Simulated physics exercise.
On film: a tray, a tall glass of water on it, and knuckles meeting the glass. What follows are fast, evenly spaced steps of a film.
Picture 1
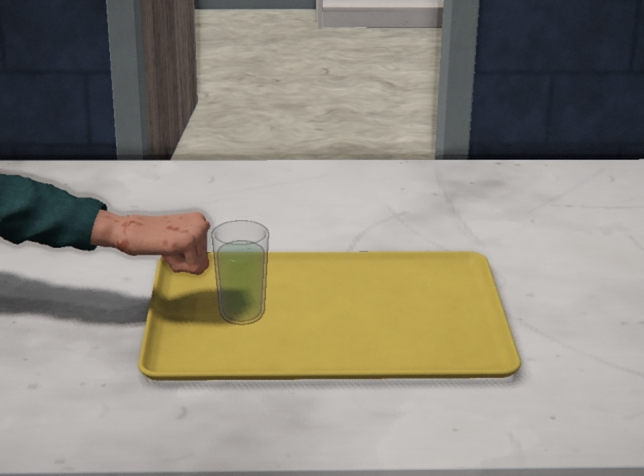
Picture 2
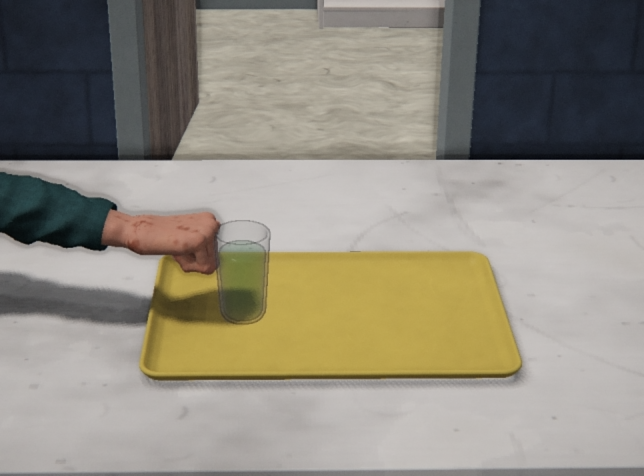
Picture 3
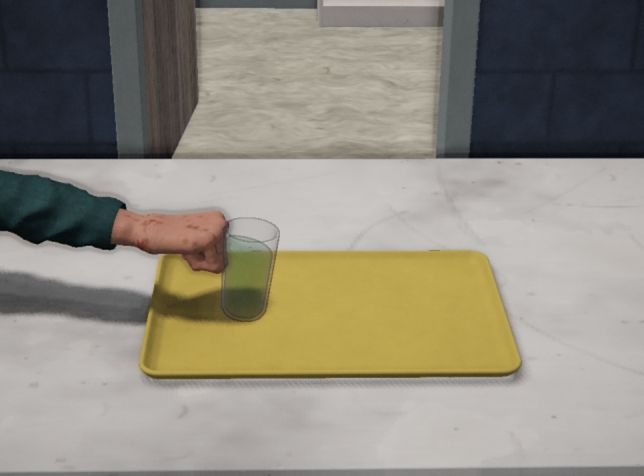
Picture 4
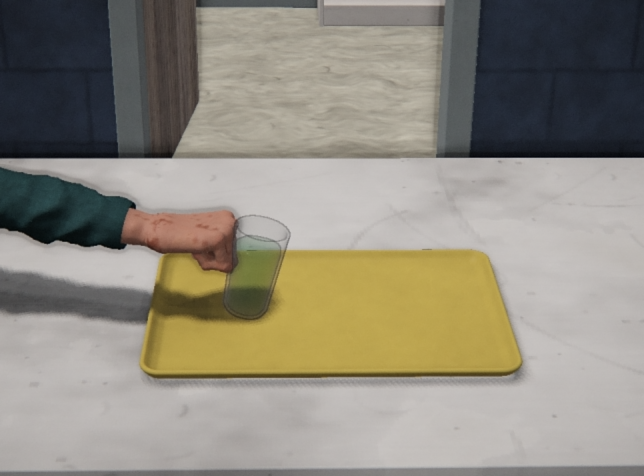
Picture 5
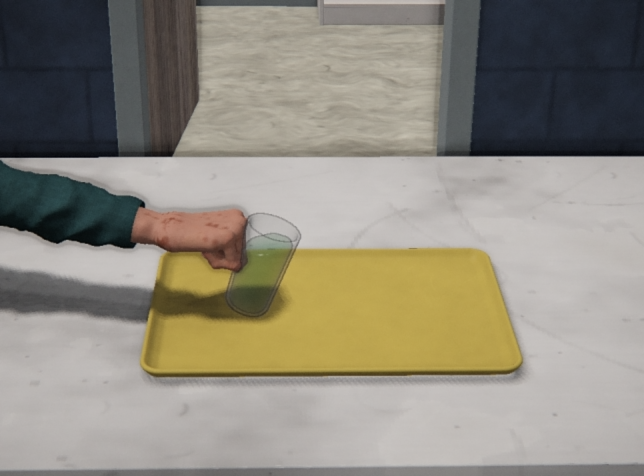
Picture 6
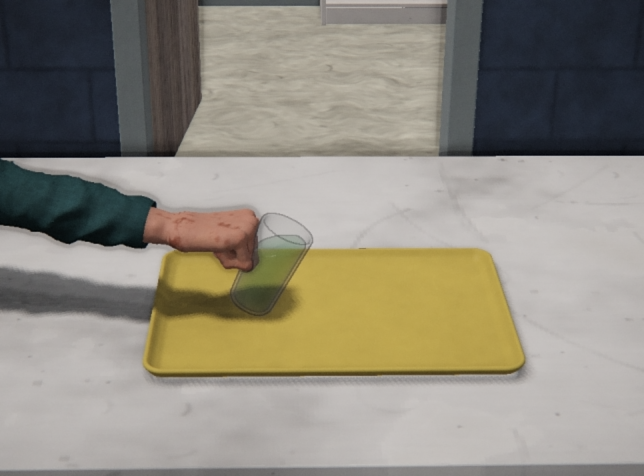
In the video, a fist in a dark green sleeve pushes against the left side of a clear glass of greenish liquid on a yellow tray, and the glass gradually leans to the right as the hand moves rightward.
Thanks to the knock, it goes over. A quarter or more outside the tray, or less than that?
Judging by that, over a quarter winds up outside the tray.
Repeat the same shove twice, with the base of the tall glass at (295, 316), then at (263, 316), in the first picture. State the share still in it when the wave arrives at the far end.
It would be close to 70 per cent the first time and close to 70 per cent the second time.
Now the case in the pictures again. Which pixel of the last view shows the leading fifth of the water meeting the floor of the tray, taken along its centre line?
Roughly at pixel (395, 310) in the last picture.
A moment on, the tall glass is falling and 100 per cent is in the glass, 0 on the tray and 0 above or beyond its rim.
Next, the tall glass lies on its side and 67 per cent is in the glass, 19 on the tray and 14 above or beyond its rim.
Then the tall glass lies on its side and 39 per cent is in the glass, 45 on the tray and 15 above or beyond its rim.
Later the tall glass lies on its side and 21 per cent is in the glass, 41 on the tray and 38 above or beyond its rim.
In the end 62 per cent is held by tray and glass, 38 is off the tray.
